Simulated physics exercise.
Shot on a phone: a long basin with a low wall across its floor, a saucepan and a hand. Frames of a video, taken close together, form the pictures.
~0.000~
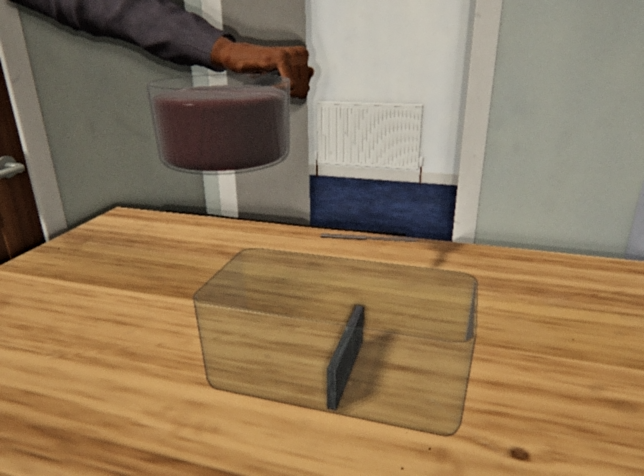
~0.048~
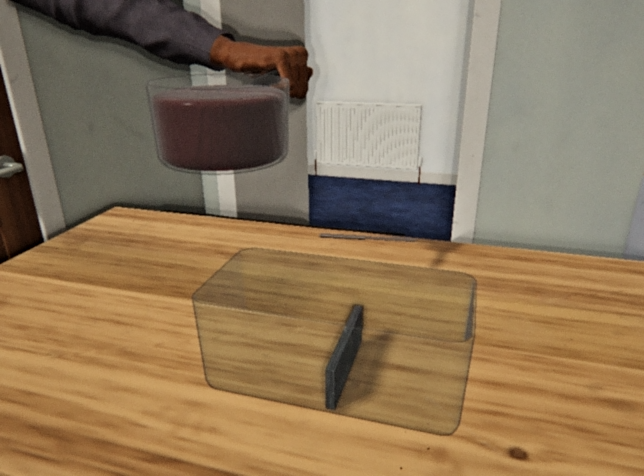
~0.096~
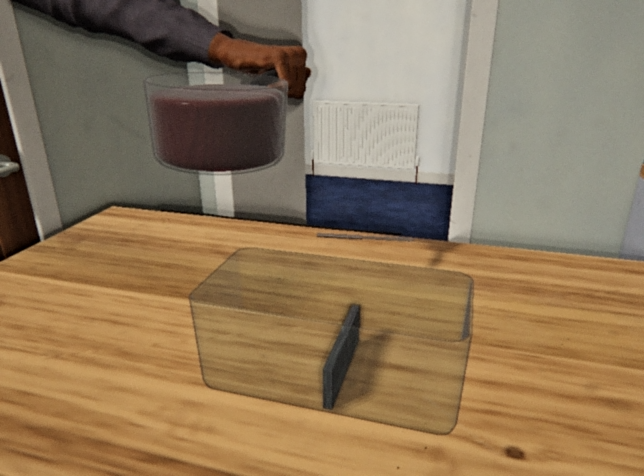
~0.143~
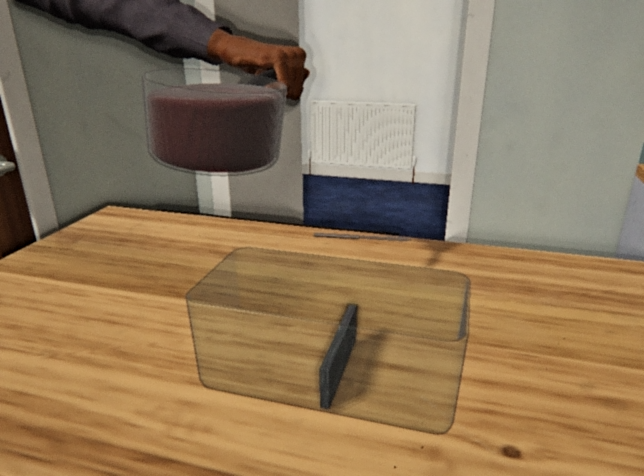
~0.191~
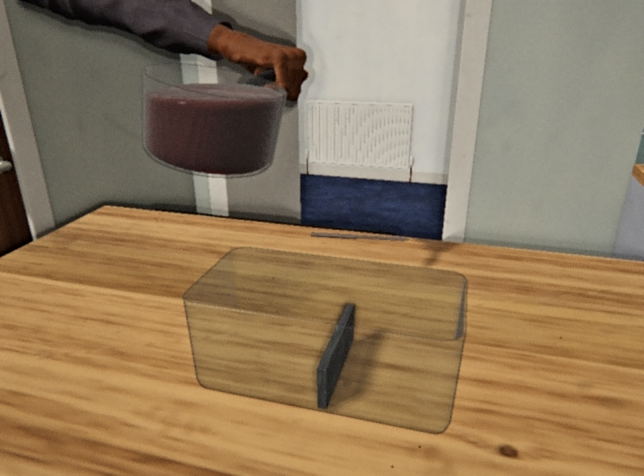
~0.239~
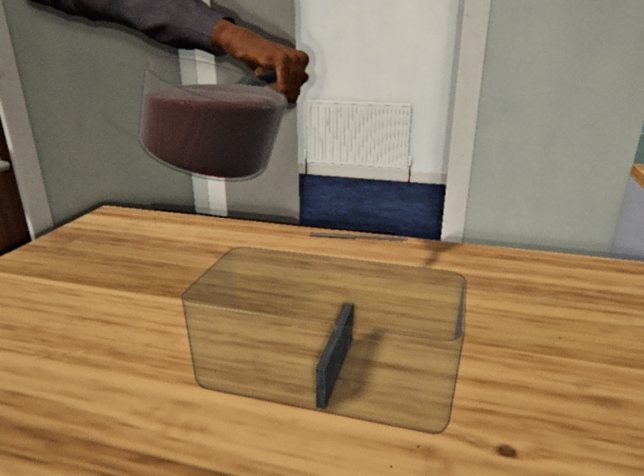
At the start, a hand holds a clear saucepan of dark reddish liquid level above a wooden table, where a long transparent basin with a low dark wall across its floor sits. The hand then gradually tilts the saucepan down to the right, and the liquid shifts slightly toward that side.
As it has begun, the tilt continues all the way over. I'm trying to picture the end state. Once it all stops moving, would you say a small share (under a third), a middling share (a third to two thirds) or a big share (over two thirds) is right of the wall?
A middling share, a third to two thirds.
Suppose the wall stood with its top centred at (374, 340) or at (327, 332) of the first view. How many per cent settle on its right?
Roughly 25 % and then 70 %.
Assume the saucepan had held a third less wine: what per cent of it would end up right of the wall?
I'd reckon close to 35 %.
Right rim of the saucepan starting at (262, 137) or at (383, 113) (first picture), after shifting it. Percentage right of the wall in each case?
Result, first then second: About 15 % and about 80 %.
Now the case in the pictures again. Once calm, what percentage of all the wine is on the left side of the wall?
It works out to around 45 percent.
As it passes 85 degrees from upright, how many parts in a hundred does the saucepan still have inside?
Some 40 per cent has not yet come out.
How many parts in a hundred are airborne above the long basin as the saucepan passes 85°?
It comes to 45 per cent or so.
Then, 0.60 s in, the tilt is 85° and 42 per cent is still to pour, 2 is left of the wall and 13 right of it.
Then, 0.87 s in, the tilt is 119° and 4 per cent is still to pour, 30 is left of the wall and 56 right of it.
Then, 1.15 s in, the tilt is 121° and 0 per cent is still to pour, 43 is left of the wall and 55 right of it.
Then, 1.45 s in, the tilt is 121° and 0 per cent is still to pour, 43 is left of the wall and 55 right of it.
Finally, 43 per cent lies left of the wall, 55 right of it and 2 outside.
